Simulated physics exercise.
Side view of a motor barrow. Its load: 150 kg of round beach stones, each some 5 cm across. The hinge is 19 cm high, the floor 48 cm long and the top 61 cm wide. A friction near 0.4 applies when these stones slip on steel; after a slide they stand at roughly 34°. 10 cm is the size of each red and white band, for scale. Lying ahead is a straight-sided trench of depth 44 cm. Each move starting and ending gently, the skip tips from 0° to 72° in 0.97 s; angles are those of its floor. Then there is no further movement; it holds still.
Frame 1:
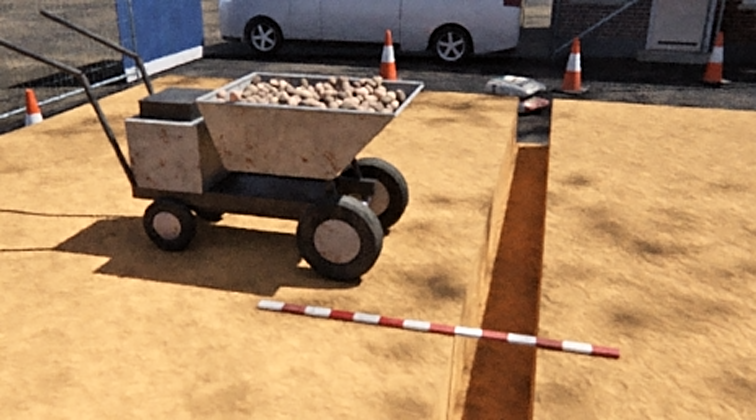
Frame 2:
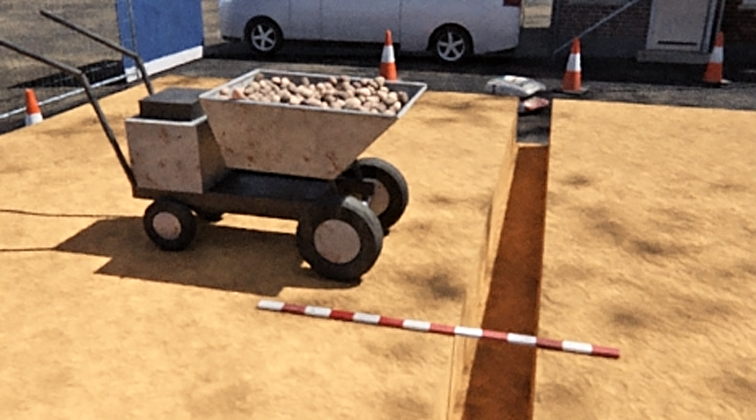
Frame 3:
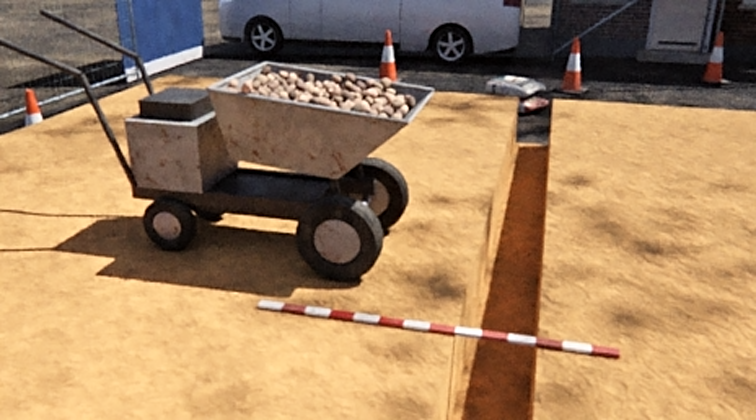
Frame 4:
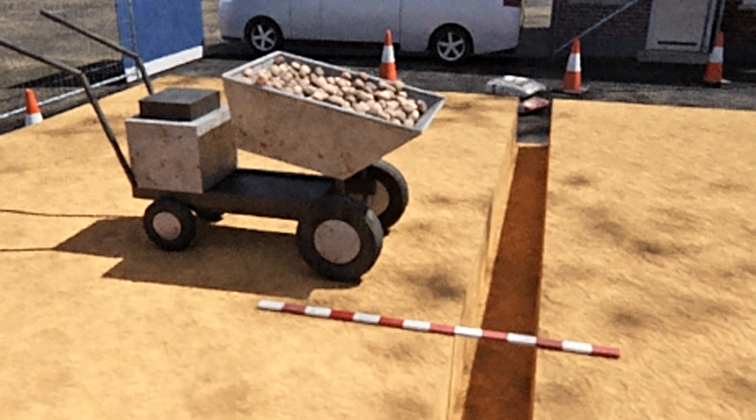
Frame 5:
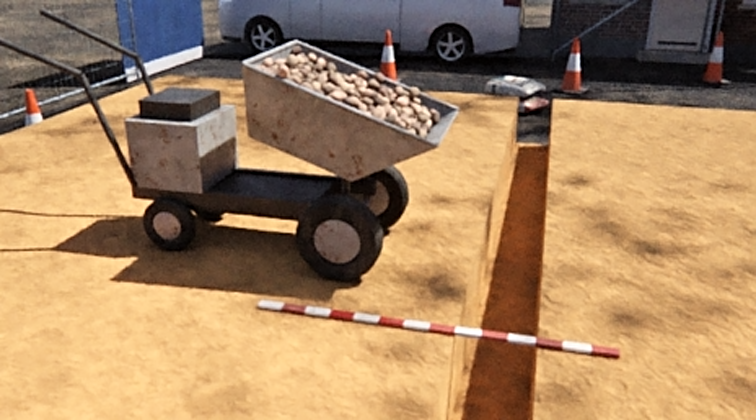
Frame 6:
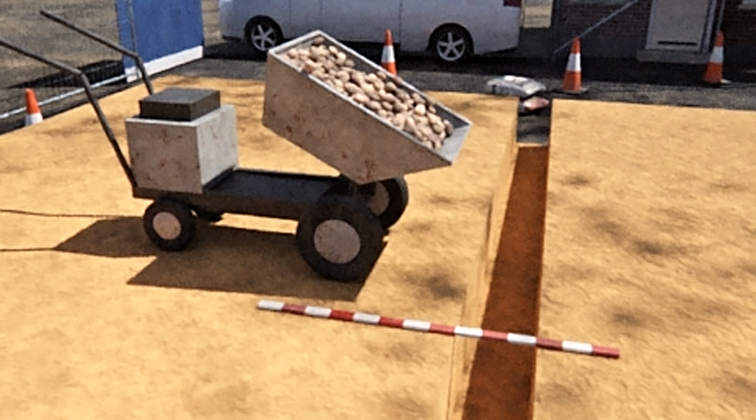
Skip of a motor barrow loaded with rounded stones tilting steadily forward to the right beside a narrow trench in sandy ground.
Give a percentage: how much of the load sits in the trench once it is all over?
67 %.
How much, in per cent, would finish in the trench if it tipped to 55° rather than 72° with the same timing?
In that case around 60 percent.
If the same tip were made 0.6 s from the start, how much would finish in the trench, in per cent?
Probably about 55 in a hundred.
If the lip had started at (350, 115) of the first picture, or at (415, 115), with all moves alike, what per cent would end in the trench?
I'd say some 95 per cent and some 45 per cent.
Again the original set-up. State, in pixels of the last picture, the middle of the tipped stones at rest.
I'd point somewhere around (520, 331).
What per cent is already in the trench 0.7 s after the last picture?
Some 35 per cent of the load by that point.
Then, 0.3 s after the last picture the floor is at 61°, 100 % in the skip; the foremost stones are at (494, 219).
Then, 0.7 s after the last picture the floor is at 72°, 47 % in the skip, 35 % in the trench, 18 % past the trench; the foremost stones are at (610, 279).
Then, 1.0 s after the last picture the floor is at 72°, 11 % in the skip, 56 % in the trench, 33 % past the trench; the foremost stones are at (751, 295).
Then, 3.0 s after the last picture the floor is at 72°, 0 % in the skip, 67 % in the trench, 33 % past the trench; the foremost stones are past the picture's edge.
